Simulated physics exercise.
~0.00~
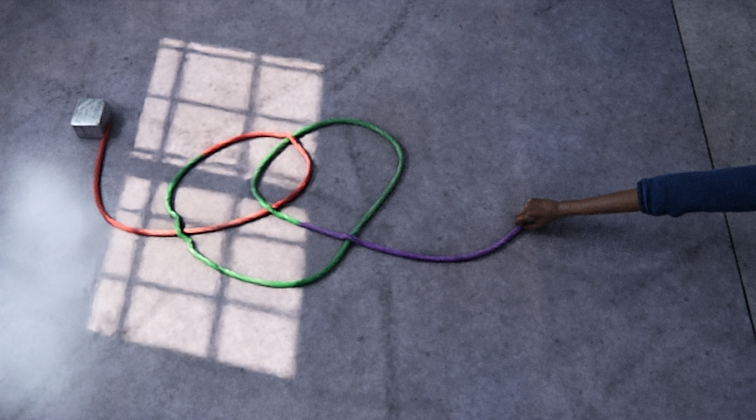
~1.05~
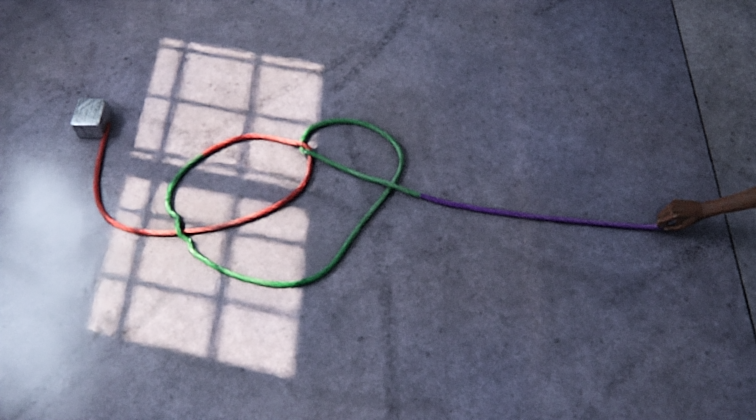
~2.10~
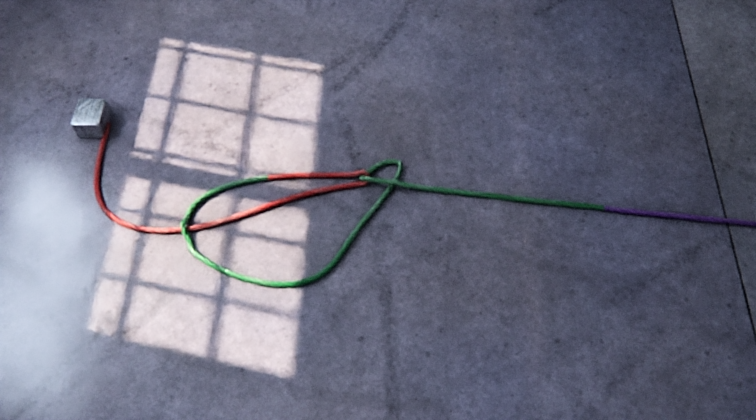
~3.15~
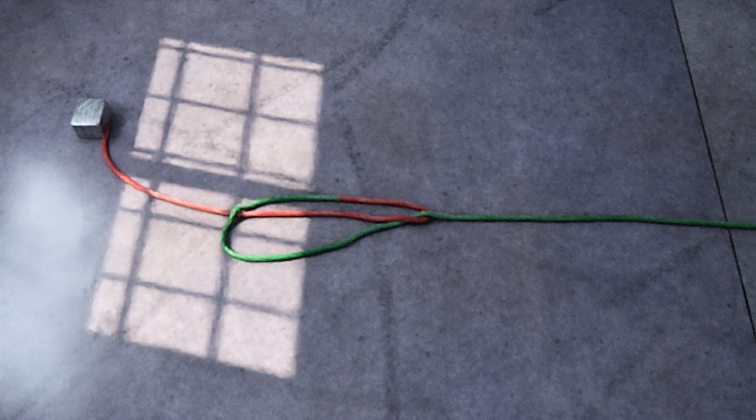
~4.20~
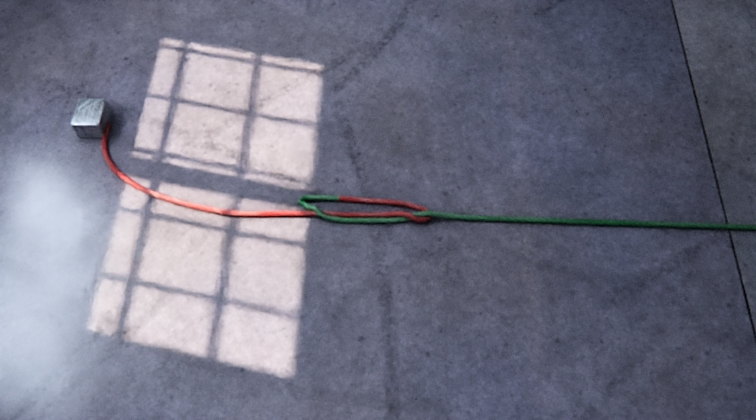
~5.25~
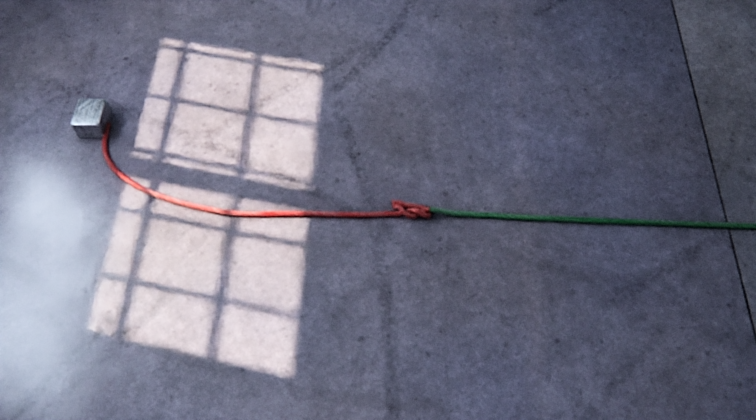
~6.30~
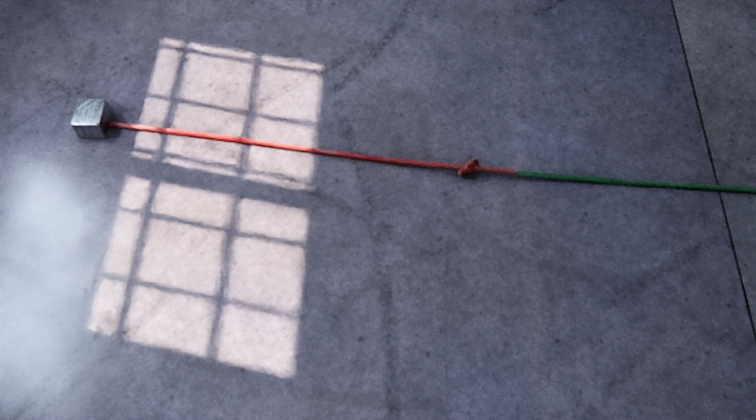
On a sunlit concrete floor, a hand pulls a looped multicoloured rope rightward from a metal block, tightening it into a small knot.
